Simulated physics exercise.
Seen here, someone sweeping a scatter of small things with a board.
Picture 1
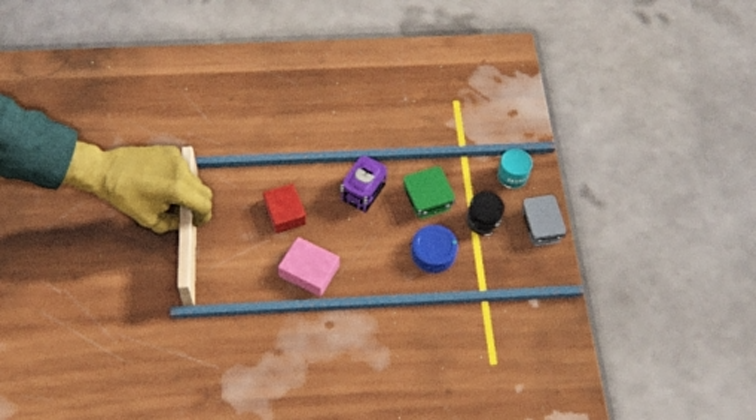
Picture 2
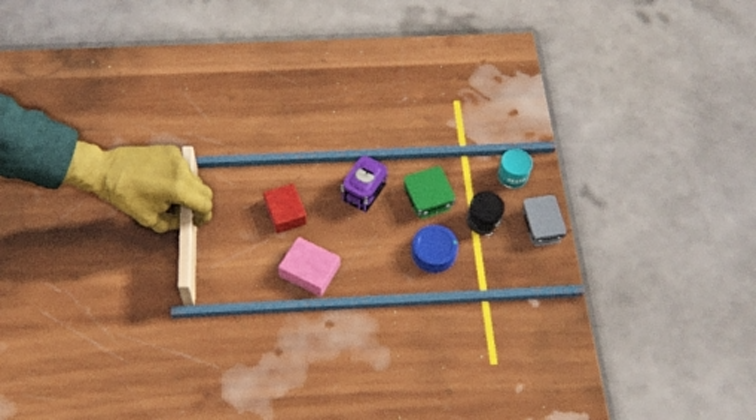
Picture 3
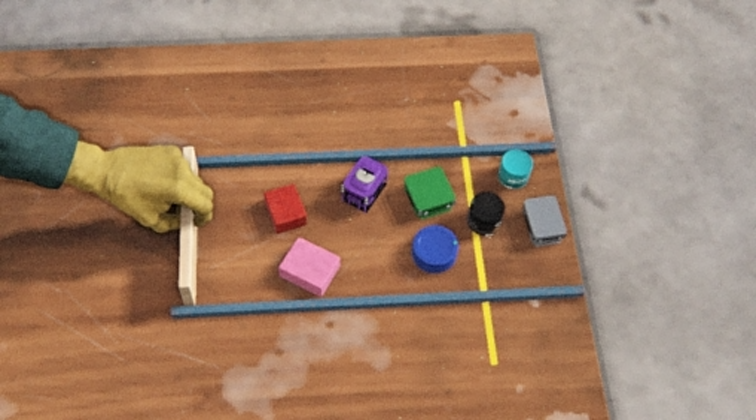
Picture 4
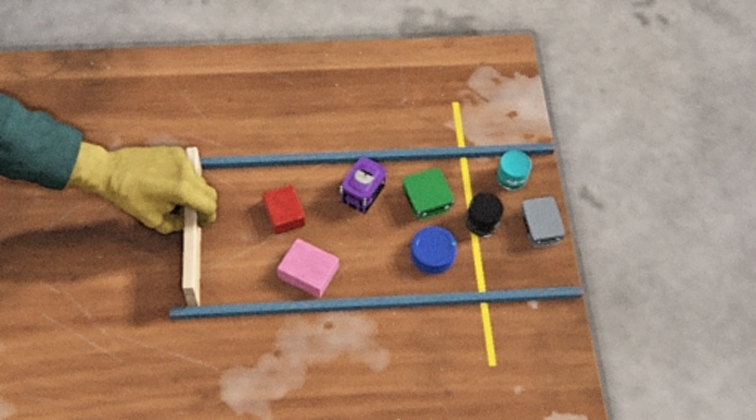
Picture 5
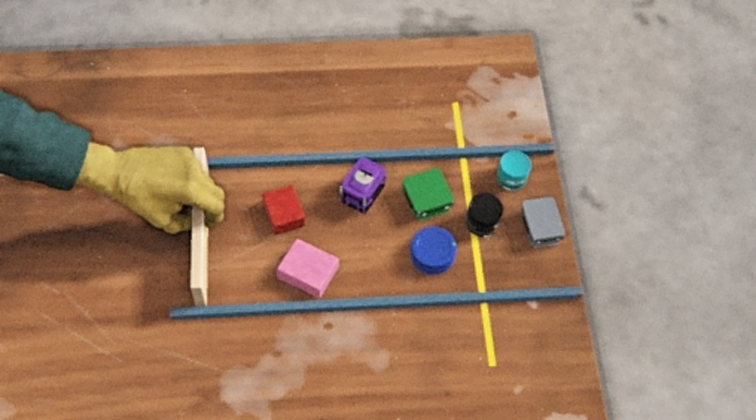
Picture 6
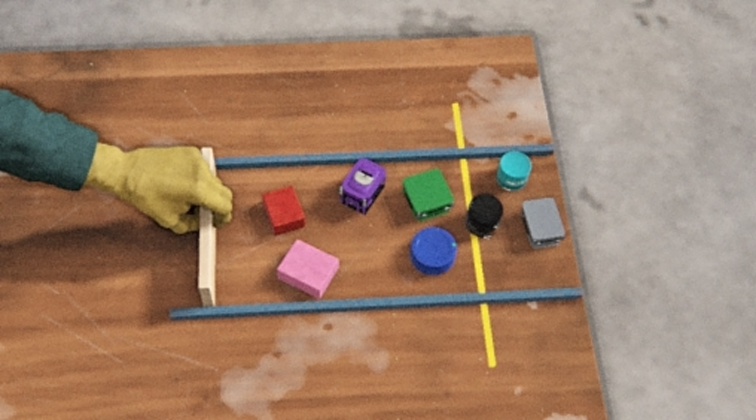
Gloved hand sliding a wooden board slightly right between blue rails on a table, the scattered small coloured objects staying still.
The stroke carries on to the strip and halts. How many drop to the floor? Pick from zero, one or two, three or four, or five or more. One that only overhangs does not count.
The number that fall off is one or two.
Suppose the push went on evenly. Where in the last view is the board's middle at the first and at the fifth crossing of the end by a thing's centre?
First at (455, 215), next at (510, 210).
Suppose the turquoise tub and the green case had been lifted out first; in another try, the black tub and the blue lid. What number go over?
First 0, then 0.
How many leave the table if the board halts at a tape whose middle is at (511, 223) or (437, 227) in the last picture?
Try by try, 4 and 0.
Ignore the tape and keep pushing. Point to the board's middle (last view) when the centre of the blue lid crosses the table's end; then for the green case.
Near (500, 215) and (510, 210).
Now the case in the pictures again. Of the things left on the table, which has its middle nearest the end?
The black tub.
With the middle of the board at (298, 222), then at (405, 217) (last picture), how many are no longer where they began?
2 and 6.
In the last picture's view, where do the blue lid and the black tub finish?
The blue lid at (547, 251), the black tub at (556, 216).
Early on, none off yet; grey case at rest near (542, 224); turquoise tub at rest near (514, 171); black tub at rest near (484, 216).
A while later, none off yet; grey case moving near (546, 224); turquoise tub at rest near (516, 170); black tub travelled about its own width near (513, 215).
Finally, the number that fall off is one or two; lost, grey case.
